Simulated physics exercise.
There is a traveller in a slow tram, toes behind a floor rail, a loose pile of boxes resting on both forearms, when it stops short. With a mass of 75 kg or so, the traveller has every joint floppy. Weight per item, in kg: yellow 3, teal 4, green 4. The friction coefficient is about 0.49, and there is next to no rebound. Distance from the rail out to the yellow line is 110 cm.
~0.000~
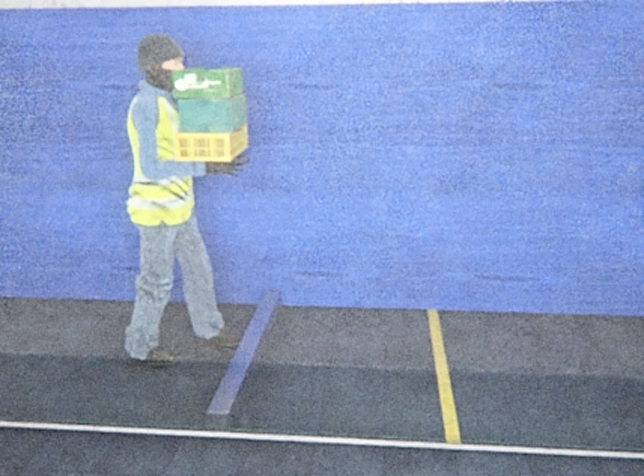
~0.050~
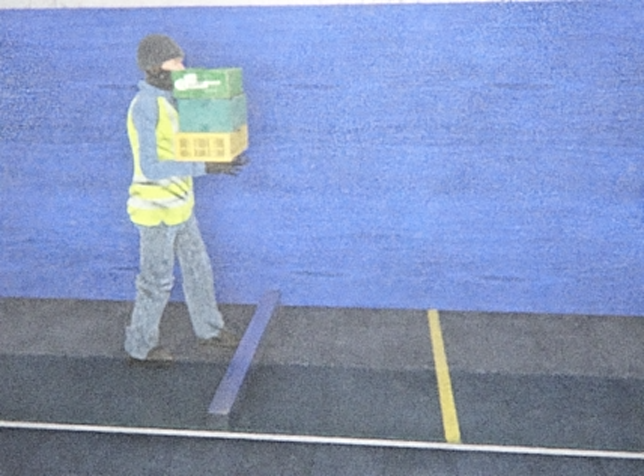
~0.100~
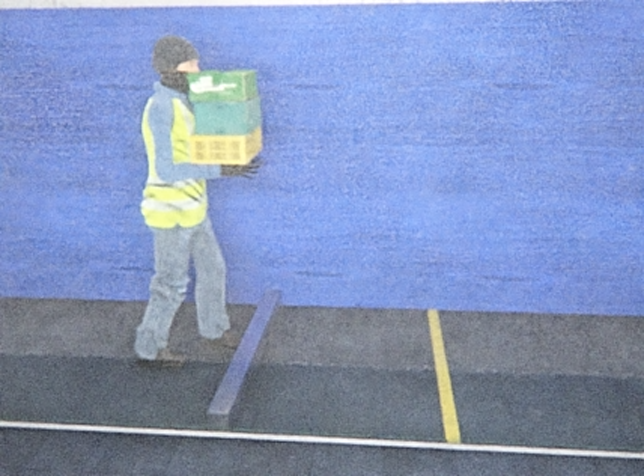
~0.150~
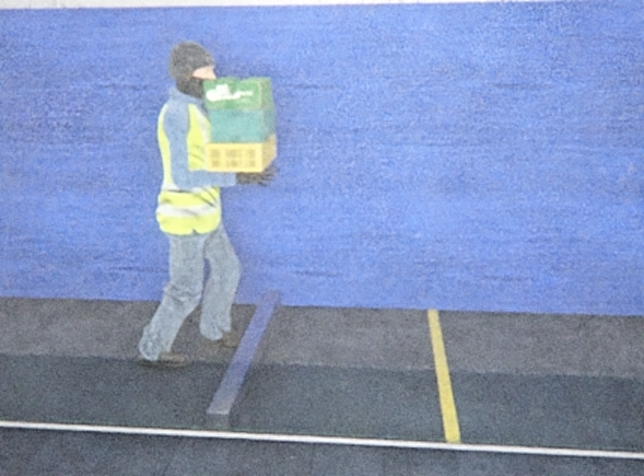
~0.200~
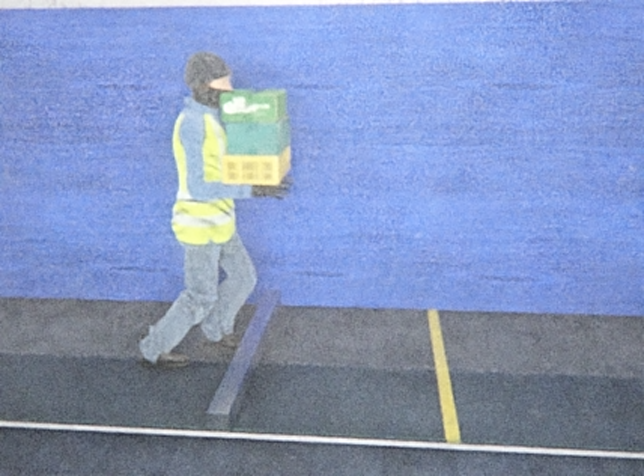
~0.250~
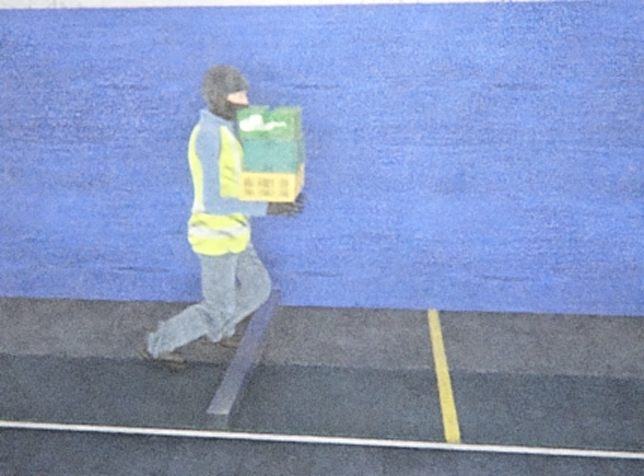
A person in a dark balaclava and yellow vest, holding stacked green and yellow crates on both forearms, leans right and sinks lower with knees bending, feet staying behind a low rail, while the crates shift right and downward.
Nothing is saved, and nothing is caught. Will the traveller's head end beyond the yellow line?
My guess is it overshoots the line.
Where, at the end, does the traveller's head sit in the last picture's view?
Somewhere close to (474, 328).
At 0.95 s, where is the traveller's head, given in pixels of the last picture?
Close to (450, 264).
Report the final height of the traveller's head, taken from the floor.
I'd guess some 15 cm off the floor.
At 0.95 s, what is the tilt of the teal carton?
I'd put it at roughly 10°.
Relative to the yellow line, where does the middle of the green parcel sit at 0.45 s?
Measured short of the mark: Approx. 55 cm.
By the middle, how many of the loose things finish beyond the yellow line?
I make it 1.
After 0.45 s the traveller's head is 81 cm short of the yellow line, near (290, 172) in the last picture's view.
After 0.65 s the traveller's head is 29 cm short of the yellow line, near (391, 237) in the last picture's view.
After 0.95 s the traveller's head is 4 cm past the yellow line, near (450, 264) in the last picture's view; the yellow crate 17 cm short of the yellow line, tilted 10°.
When all is still (2.8 s), yellow crate stops short of the yellow line; teal carton stops short of the yellow line; green parcel crosses the yellow line; traveller's head crosses the yellow line.
